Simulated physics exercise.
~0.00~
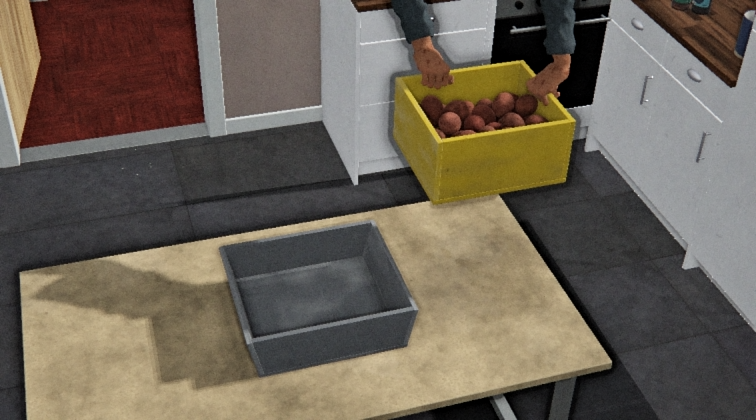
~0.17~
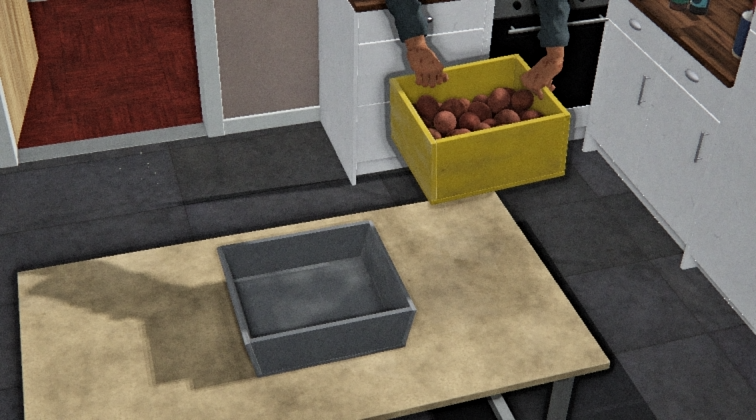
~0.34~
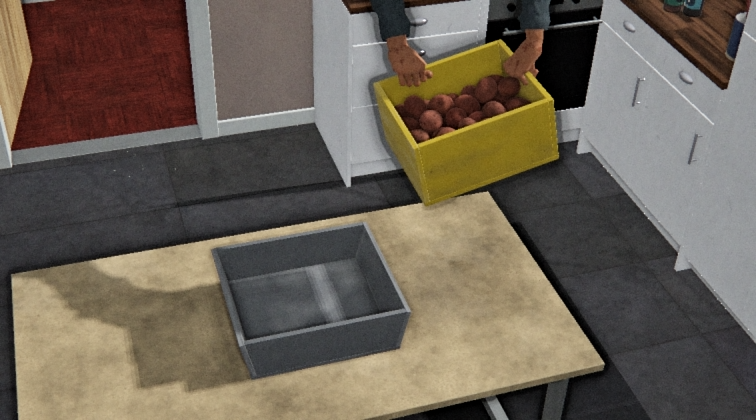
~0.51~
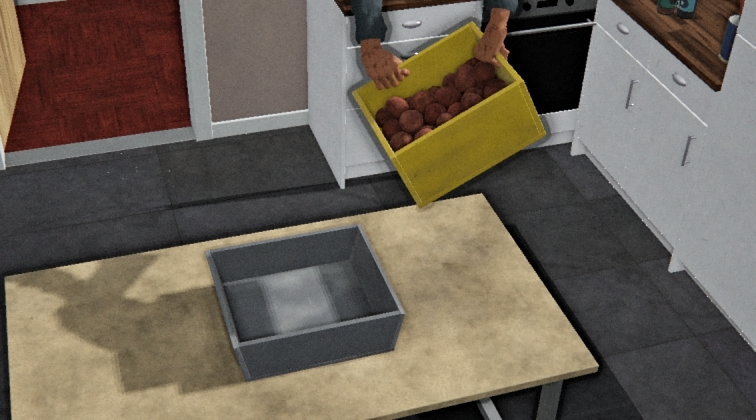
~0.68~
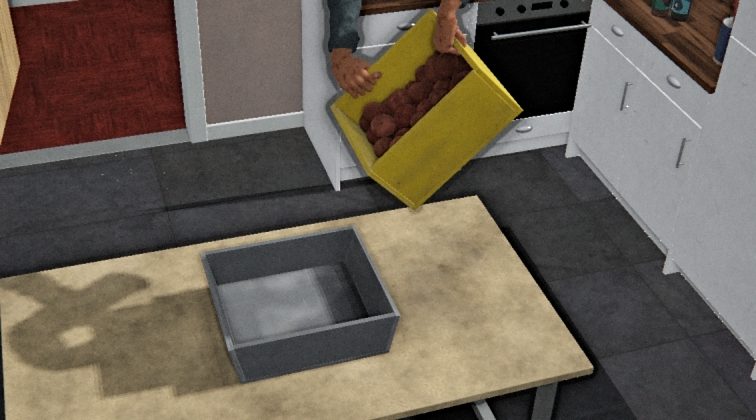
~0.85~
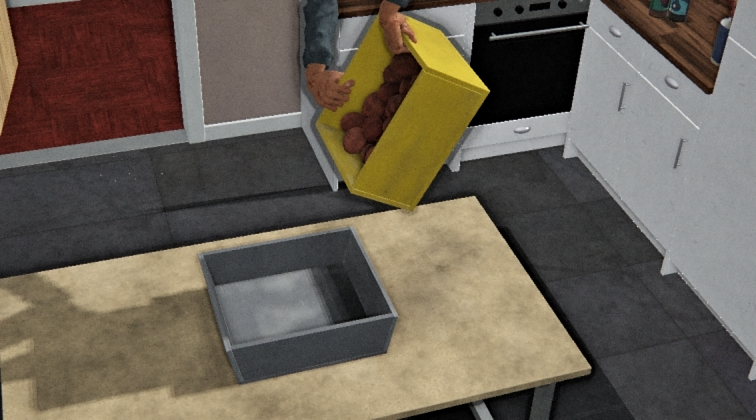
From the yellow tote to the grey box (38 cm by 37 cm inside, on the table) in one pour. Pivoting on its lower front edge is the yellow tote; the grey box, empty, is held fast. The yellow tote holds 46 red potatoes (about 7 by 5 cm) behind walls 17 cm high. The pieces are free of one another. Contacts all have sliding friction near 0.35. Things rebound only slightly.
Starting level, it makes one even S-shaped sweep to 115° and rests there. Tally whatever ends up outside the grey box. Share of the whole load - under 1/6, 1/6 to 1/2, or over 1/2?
Under 1/6.
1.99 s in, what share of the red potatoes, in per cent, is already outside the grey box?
5 %.
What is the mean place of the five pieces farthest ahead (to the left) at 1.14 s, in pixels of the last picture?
Around (325, 161) in pixels.
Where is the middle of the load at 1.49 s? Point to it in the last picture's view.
I'd say close to (301, 205).
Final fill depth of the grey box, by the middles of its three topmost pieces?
It comes to close to 9 centimetres.
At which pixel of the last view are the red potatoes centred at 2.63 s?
I'd place it close to (272, 310) in the last view.
After 1.14 s, tilt 90°; 45 still in the yellow tote and 1 in the air.
After 1.49 s, tilt 113°; 19 still in the yellow tote, 10 in the grey box and 17 in the air.
After 1.99 s, tilt 115°; 42 in the grey box, 2 outside the grey box and 2 in the air.
Outcome (at 2.63 s), 44 in the grey box and 2 outside the grey box. Asked share, 2 of 46, 4 per cent.
